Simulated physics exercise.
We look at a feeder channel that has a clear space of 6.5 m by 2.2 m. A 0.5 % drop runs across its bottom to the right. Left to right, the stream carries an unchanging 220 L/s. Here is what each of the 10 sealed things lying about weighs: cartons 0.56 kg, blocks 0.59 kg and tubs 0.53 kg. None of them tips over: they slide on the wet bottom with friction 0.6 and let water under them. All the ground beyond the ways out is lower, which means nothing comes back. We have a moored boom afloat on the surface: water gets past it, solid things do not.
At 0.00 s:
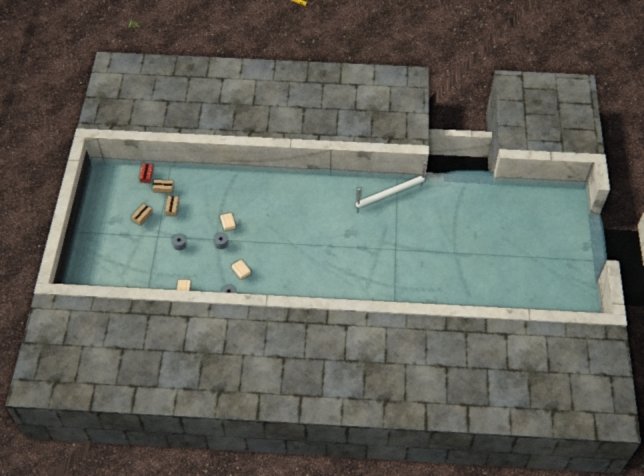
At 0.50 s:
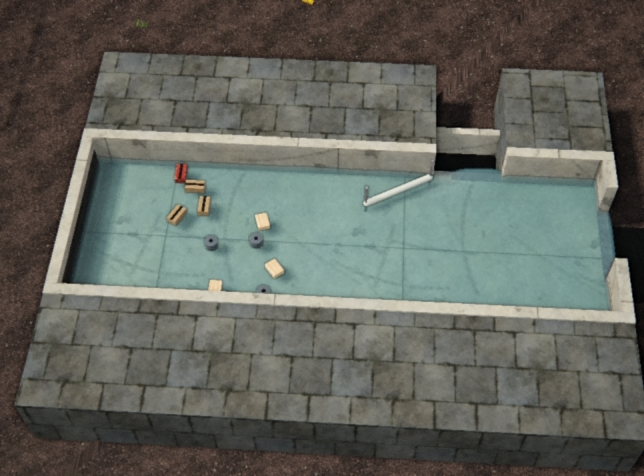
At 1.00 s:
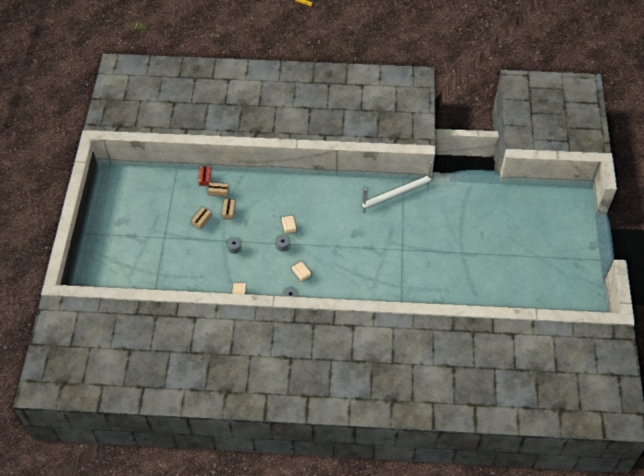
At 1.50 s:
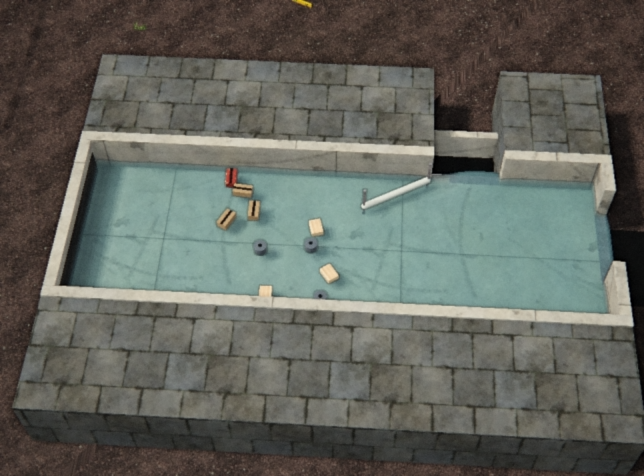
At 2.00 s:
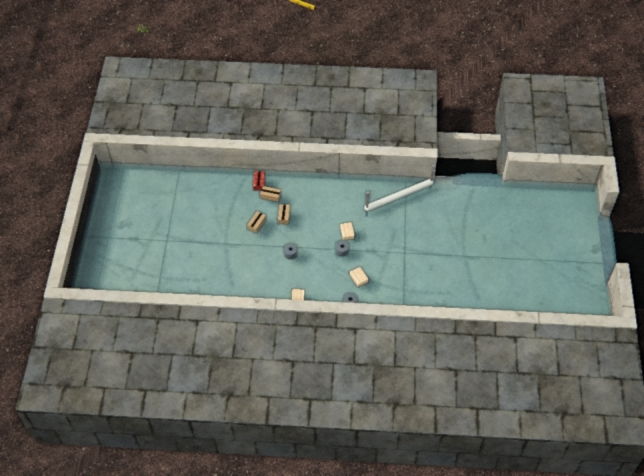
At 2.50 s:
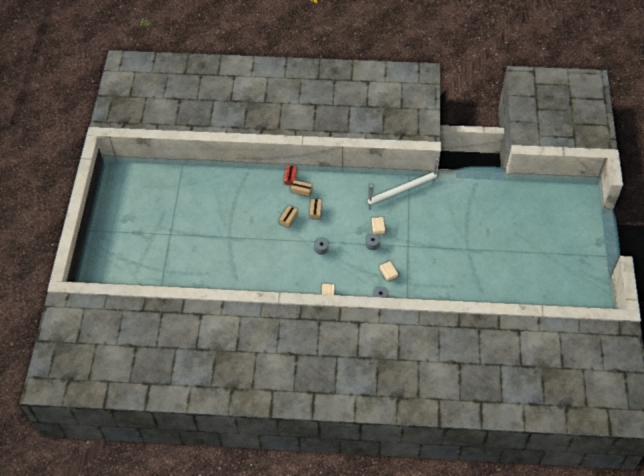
In this clip, a red carton, small tan blocks and crates, and dark round tubs float in a loose group from left to right along a stone-edged water channel, drawing closer to a white boom angled near the far wall.
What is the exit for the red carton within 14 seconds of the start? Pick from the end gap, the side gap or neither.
Note - red carton: No route.
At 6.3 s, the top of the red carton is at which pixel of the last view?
By then the top sits at about (380, 170).
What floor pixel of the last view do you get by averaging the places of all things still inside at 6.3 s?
Centre of the remaining things: Roughly (492, 233).
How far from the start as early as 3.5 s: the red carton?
Around 250 centimetres.
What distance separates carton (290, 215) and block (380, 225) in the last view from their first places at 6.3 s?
First: 400 cm. Second: 400 cm.
After 3.5 s the red carton is near (344, 174), 2.4 m from its start, afloat; 0 of 10 are out; 10 afloat.
After 6.3 s the red carton is near (380, 170), 2.9 m from its start, afloat; 0 of 10 are out; 10 afloat.
After 10.0 s the red carton is near (396, 175), 3.1 m from its start, afloat; 7 of 10 are out; 3 afloat.
After 14.0 s the red carton is near (397, 176), 3.1 m from its start, afloat; 8 of 10 are out; 2 afloat.
